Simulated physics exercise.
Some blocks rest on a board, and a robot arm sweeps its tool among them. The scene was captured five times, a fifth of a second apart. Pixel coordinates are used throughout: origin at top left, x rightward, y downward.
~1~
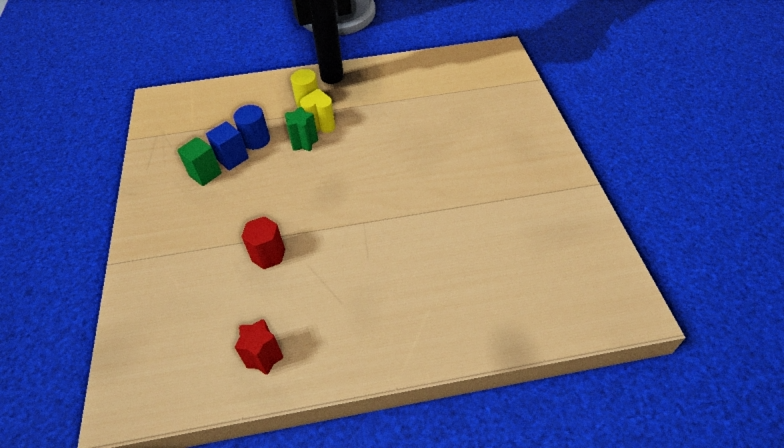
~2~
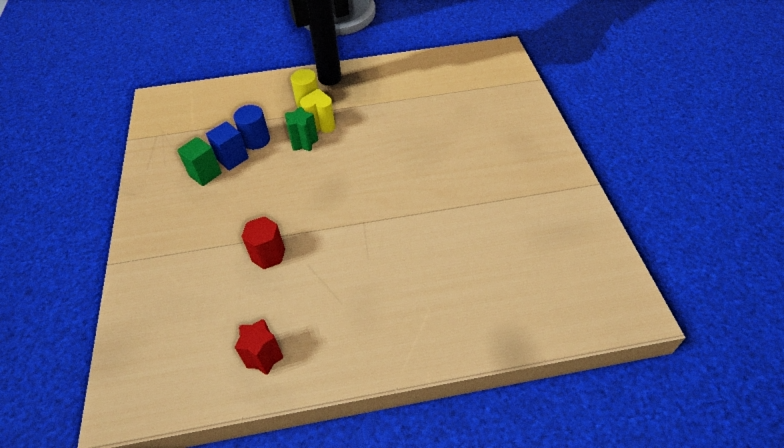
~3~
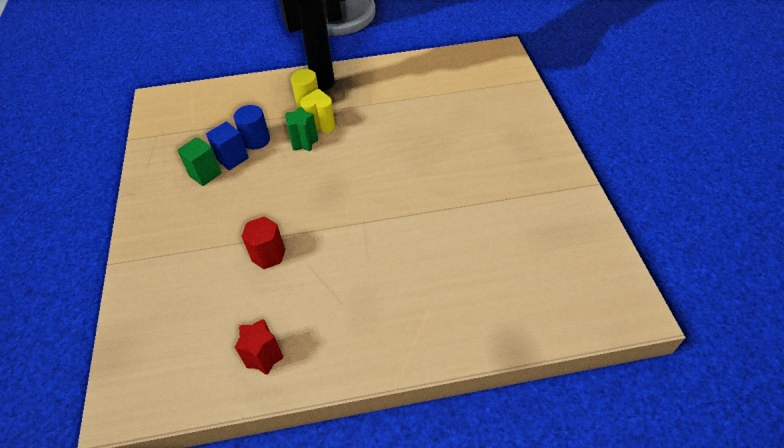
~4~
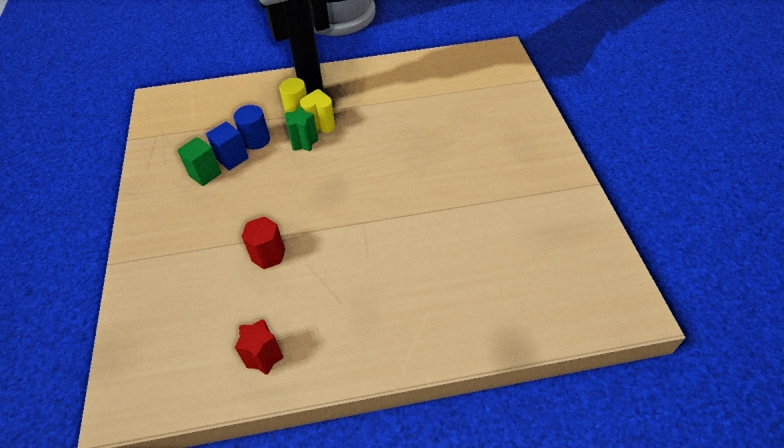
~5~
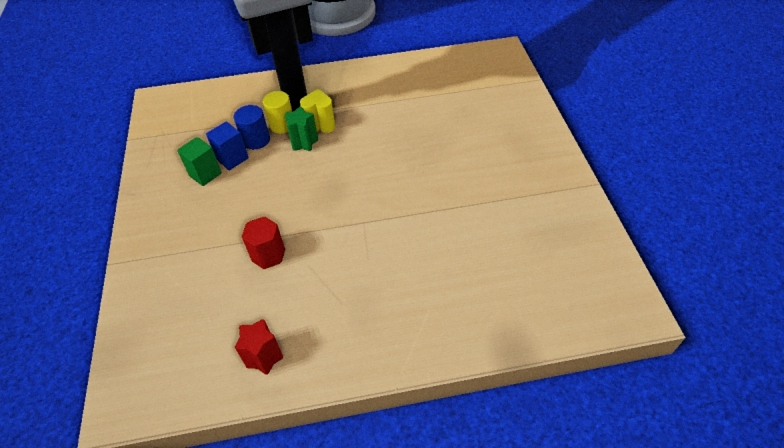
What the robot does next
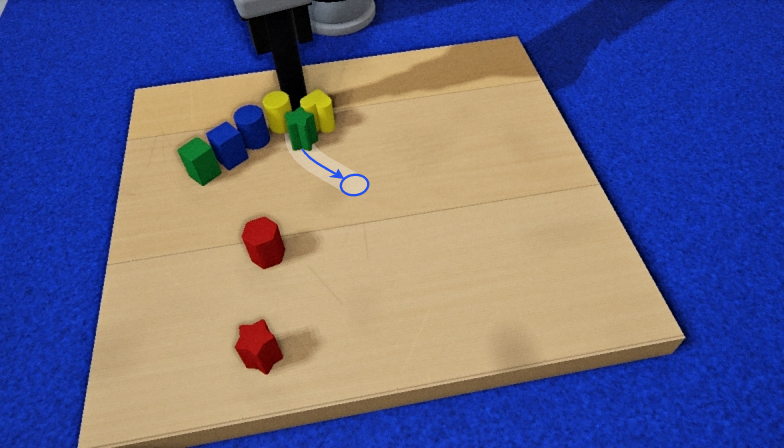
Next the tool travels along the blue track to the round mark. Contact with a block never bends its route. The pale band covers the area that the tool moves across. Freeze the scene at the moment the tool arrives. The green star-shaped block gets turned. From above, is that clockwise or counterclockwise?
Rotates clockwise.
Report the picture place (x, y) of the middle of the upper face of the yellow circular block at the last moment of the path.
If I read the scene right, the answer is (265, 117).
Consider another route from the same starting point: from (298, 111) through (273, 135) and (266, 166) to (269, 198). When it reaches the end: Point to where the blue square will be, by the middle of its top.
Near (186, 146).
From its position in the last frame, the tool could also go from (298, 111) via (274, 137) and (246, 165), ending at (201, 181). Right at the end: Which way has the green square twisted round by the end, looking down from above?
In a top view, it turns counterclockwise.
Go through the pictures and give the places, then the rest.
The first picture shows lower end of the tool at (332, 77), tops of blocks, blue circular block at (248, 114), yellow circular block at (303, 76), green star-shaped block at (298, 116), yellow heart at (316, 99).
The second picture shows tool at (330, 79), blocks as before.
The third picture shows tool at (323, 83), blocks as before.
The fourth picture shows tool at (312, 92), yellow circular block at (292, 85).
The fifth picture shows tool at (297, 105), blue circular block at (248, 114), yellow circular block at (276, 99), green star-shaped block at (298, 116), yellow heart at (316, 99).
The drawn path runs from (298, 111) via (298, 140) and (320, 165), ending at (355, 185).
The first path, step by step. One third of the way, tool at (297, 134); blue circular block at (237, 117); yellow circular block at (265, 117); green star-shaped block at (301, 129); yellow heart at (319, 103), turned 40° anticlockwise.
Two thirds of the way, tool at (319, 159); blue circular block at (237, 117); yellow circular block at (265, 117); green star-shaped block at (321, 156), turned 15° clockwise; yellow heart at (319, 103), turned 40° anticlockwise.
At the end, tool at (354, 179); blue circular block at (237, 117); yellow circular block at (265, 117); green star-shaped block at (338, 177), turned 60° clockwise; yellow heart at (319, 103), turned 40° anticlockwise.
